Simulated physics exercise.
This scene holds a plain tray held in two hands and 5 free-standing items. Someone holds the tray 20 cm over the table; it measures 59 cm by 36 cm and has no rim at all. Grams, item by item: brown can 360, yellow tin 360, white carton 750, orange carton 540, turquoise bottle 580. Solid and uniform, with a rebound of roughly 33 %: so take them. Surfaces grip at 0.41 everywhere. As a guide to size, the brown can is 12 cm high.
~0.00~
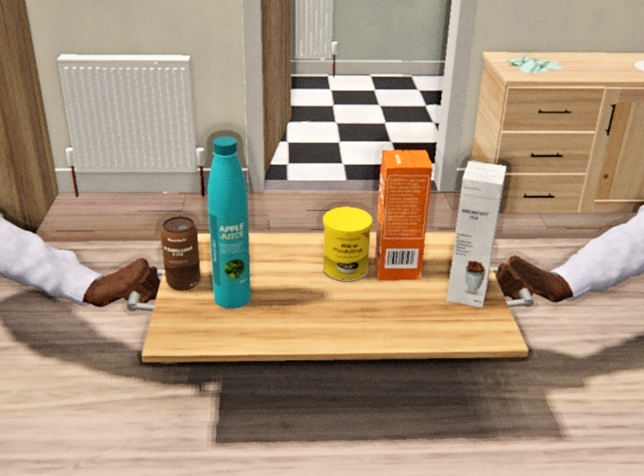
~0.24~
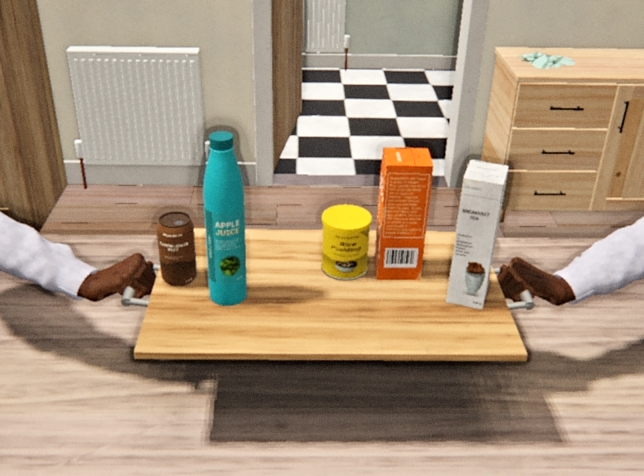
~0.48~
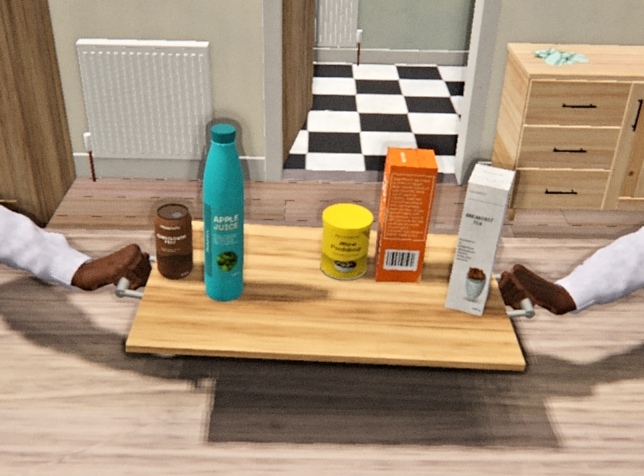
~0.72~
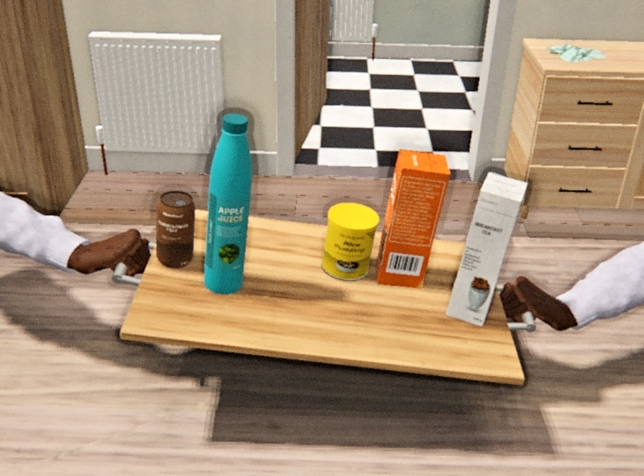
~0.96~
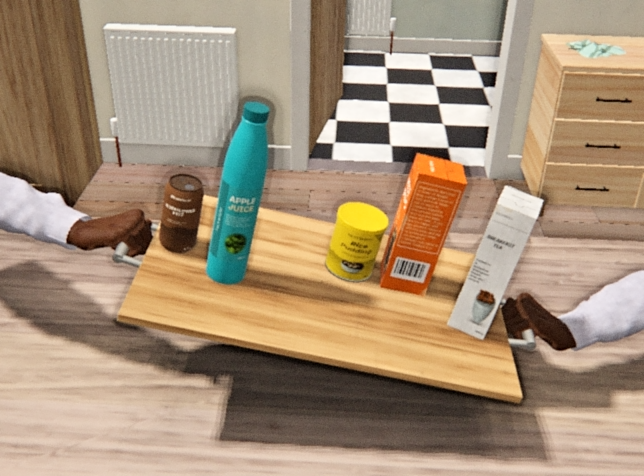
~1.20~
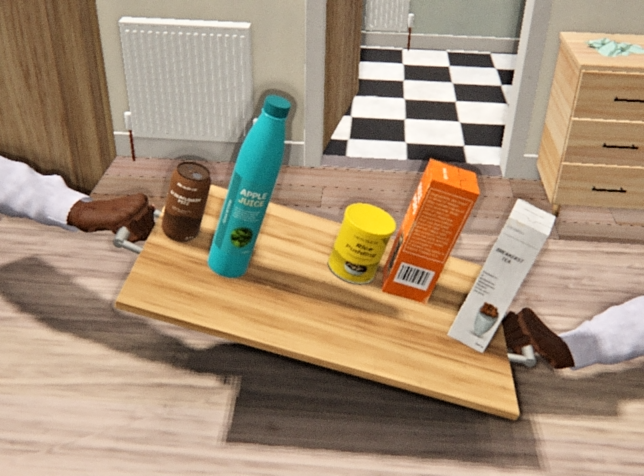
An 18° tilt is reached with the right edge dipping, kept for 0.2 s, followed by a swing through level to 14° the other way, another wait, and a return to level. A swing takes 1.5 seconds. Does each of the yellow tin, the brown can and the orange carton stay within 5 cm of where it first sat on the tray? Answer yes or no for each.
Yellow tin: Yes, brown can: Yes, orange carton: Yes.
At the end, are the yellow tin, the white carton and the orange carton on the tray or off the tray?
Observed: Yellow tin remains in bounds; white carton exits its support; orange carton remains in bounds.
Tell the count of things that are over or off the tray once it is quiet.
The count comes out at 2.
After 1.60 s, tray tilted 18°, right edge down; turquoise bottle tipped 61° from how it sat; white carton tipped 12° from how it sat.
After 1.90 s, tray tilted 18°, right edge down; white carton now off the tray; turquoise bottle on its side.
After 2.60 s, tray level; turquoise bottle on its side.
After 3.80 s, tray tilted 13°, left edge down; turquoise bottle on its side.
At rest (5.4 s), off the tray, white carton; tipped over on the tray, turquoise bottle; the other 3 in place, give or take 5 cm. Seen from the same camera at the end, yellow tin near (353, 239), brown can near (172, 238).
